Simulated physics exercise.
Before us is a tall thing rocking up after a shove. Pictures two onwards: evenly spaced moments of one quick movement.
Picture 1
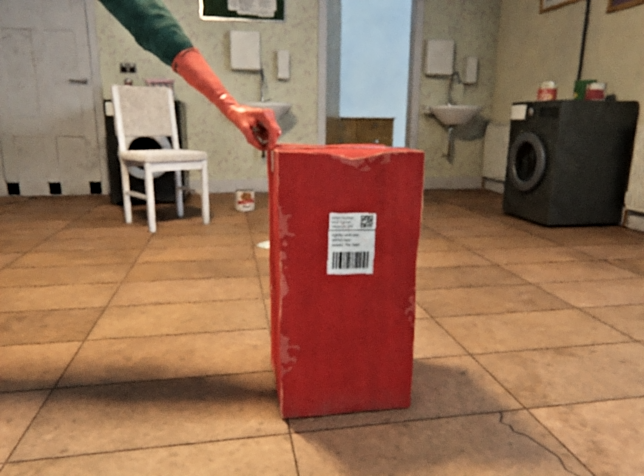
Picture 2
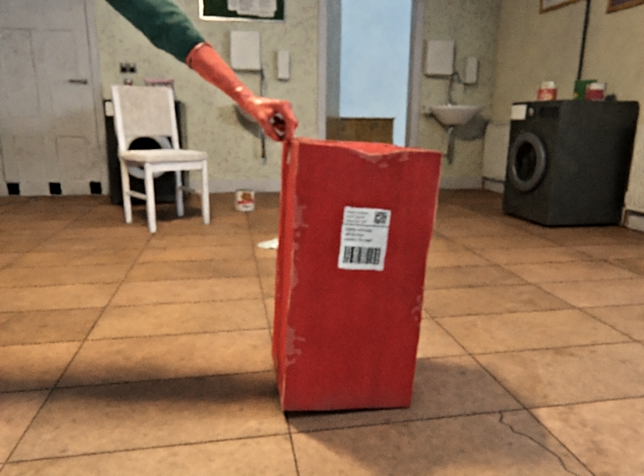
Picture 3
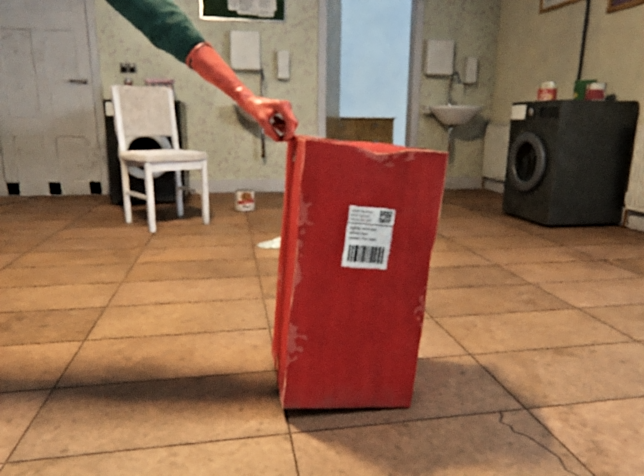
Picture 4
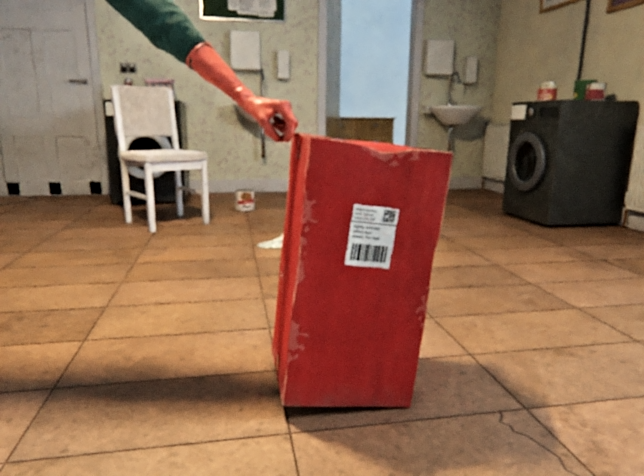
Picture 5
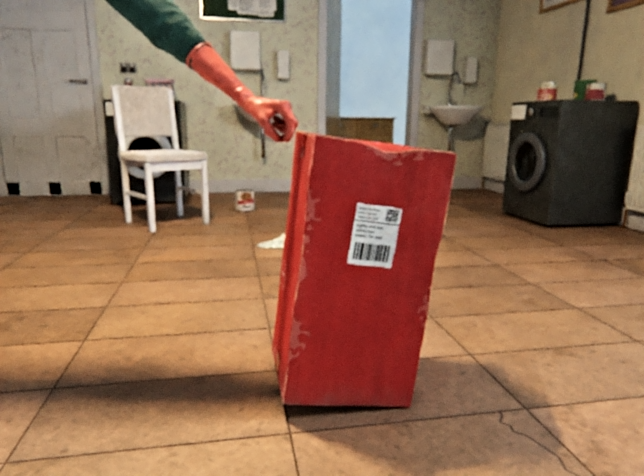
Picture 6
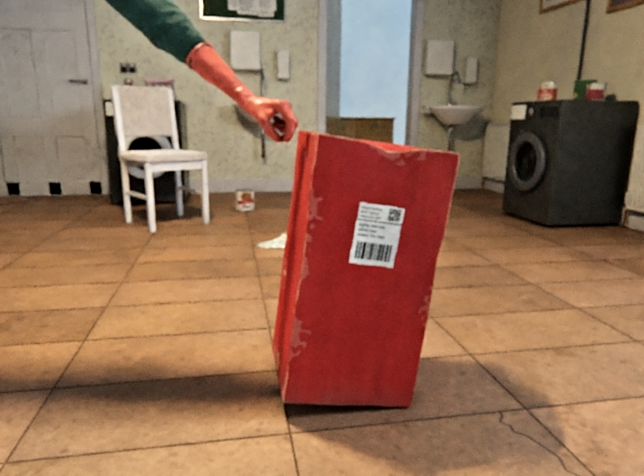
Tall red parcel with a barcode label tilting slightly to the right on a tiled floor after a hand pushes its top edge.
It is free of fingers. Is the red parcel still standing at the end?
Yes.
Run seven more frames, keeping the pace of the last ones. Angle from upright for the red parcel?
My guess is near 8° off upright.
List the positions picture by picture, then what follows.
Red parcel (336, 272) upright, in the first picture.
Red parcel (345, 267) 4° off upright, in the second picture.
Red parcel (347, 267) 5° off upright, in the third picture.
Red parcel (350, 265) 6° off upright, in the fourth picture.
Red parcel (351, 265) 7° off upright, in the fifth picture.
Red parcel (353, 264) 8° off upright, in the sixth picture.
Then, 0.24 s past the last view, red parcel upright near (339, 271).
Finally, the red parcel rocks back upright, near (336, 272).
